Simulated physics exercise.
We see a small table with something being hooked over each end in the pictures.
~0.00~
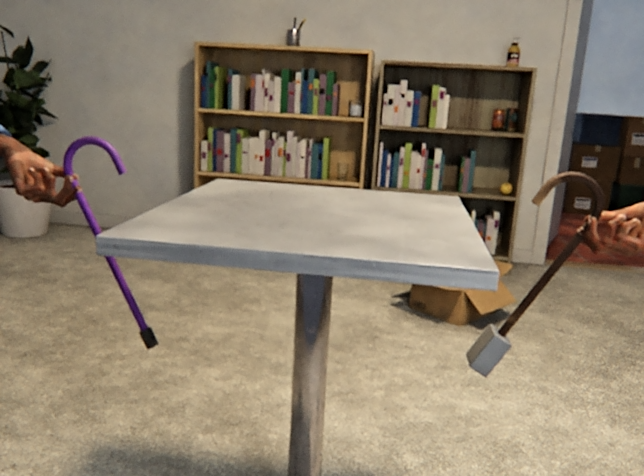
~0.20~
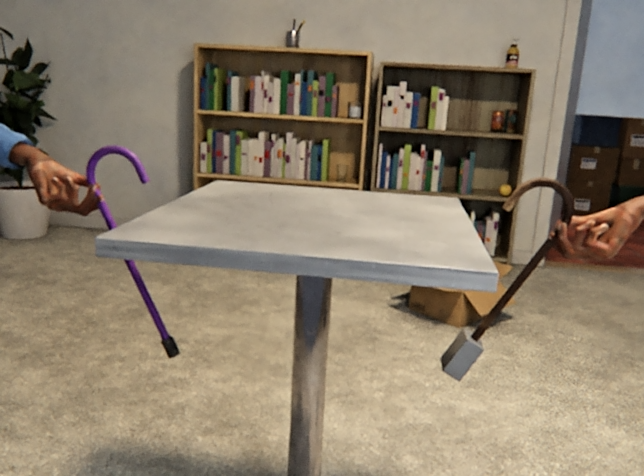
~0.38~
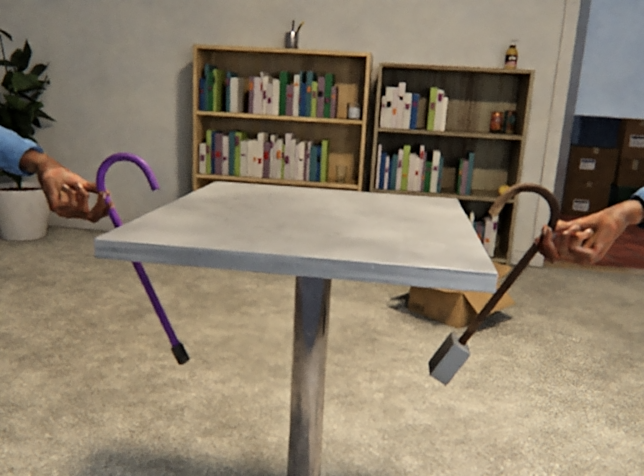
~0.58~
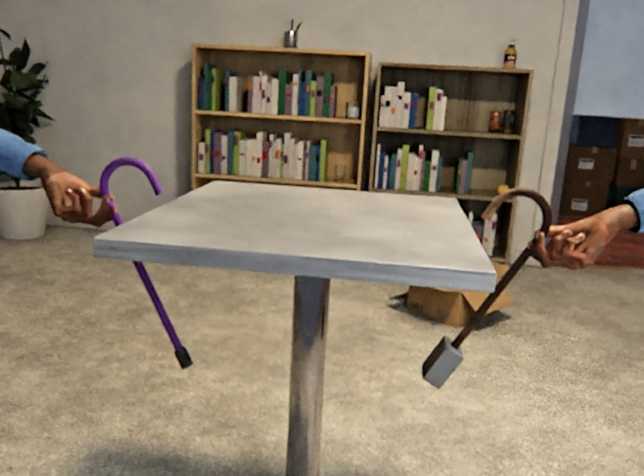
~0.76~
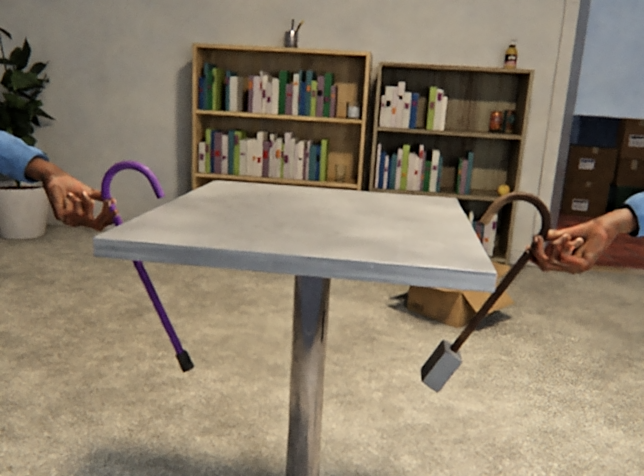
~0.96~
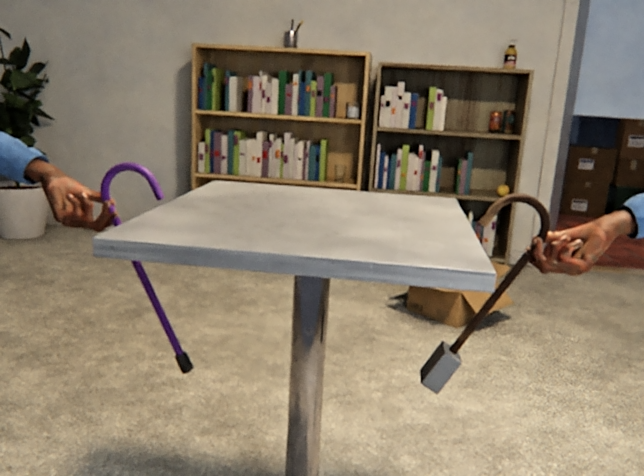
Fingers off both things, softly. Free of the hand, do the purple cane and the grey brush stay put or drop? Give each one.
Purple cane: Fallen; grey brush: Fallen.
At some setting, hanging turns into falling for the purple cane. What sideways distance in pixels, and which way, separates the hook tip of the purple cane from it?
The change comes after a move of 8 pixels towards the right.
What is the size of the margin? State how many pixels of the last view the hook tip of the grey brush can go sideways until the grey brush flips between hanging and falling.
About 12 pixels to the left.
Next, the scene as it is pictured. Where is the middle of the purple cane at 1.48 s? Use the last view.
Predicted middle: Around (107, 460).
Around 1.28 s, purple cane in the air near (166, 440); grey brush in the air near (450, 470).
Around 1.48 s, purple cane in the air near (107, 460); grey brush in the air.
Finally (2.2 s), the purple cane slips off; the grey brush slips off.
